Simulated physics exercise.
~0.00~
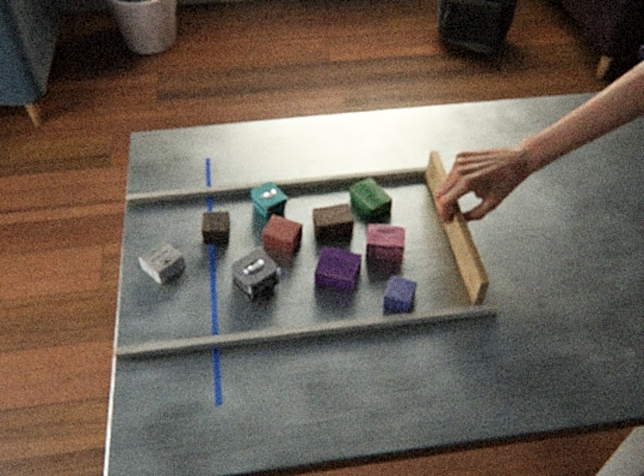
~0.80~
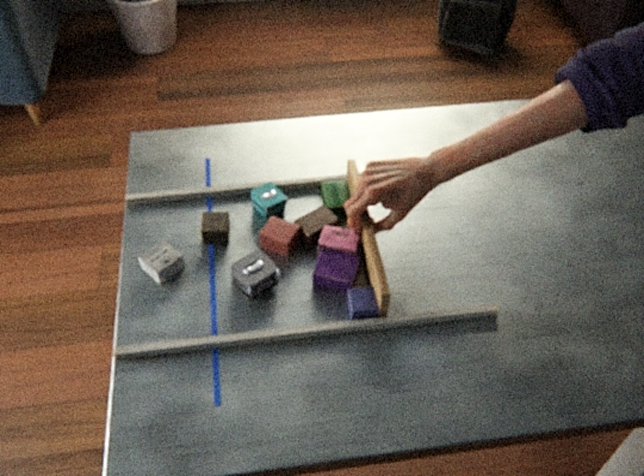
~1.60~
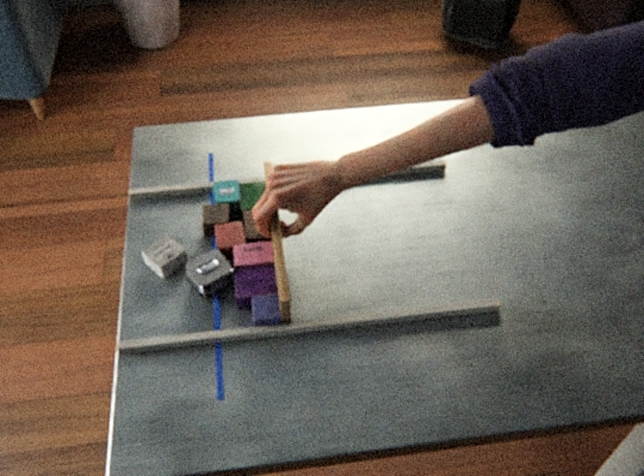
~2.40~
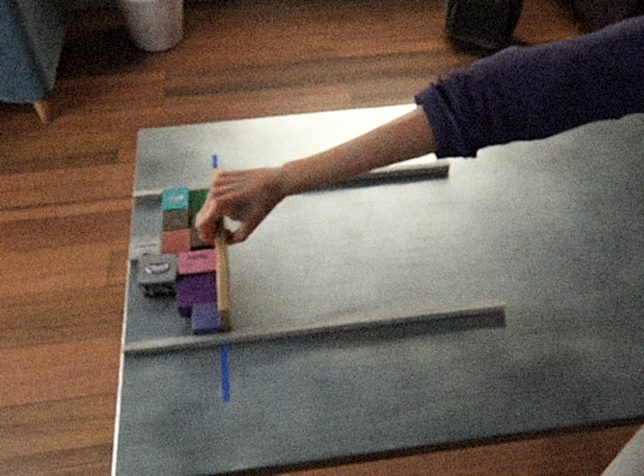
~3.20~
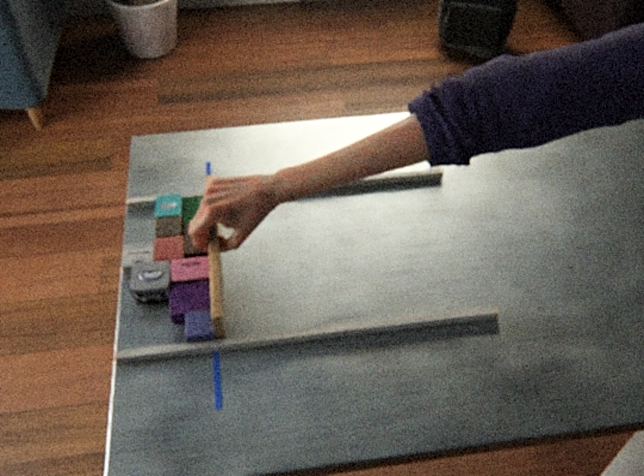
A hand slid an upright wooden board left across a dark table between two rails, gathering scattered colourful blocks into a tight cluster, and stopped at the blue tape with the blocks bunched near the table's edge and none fallen off.
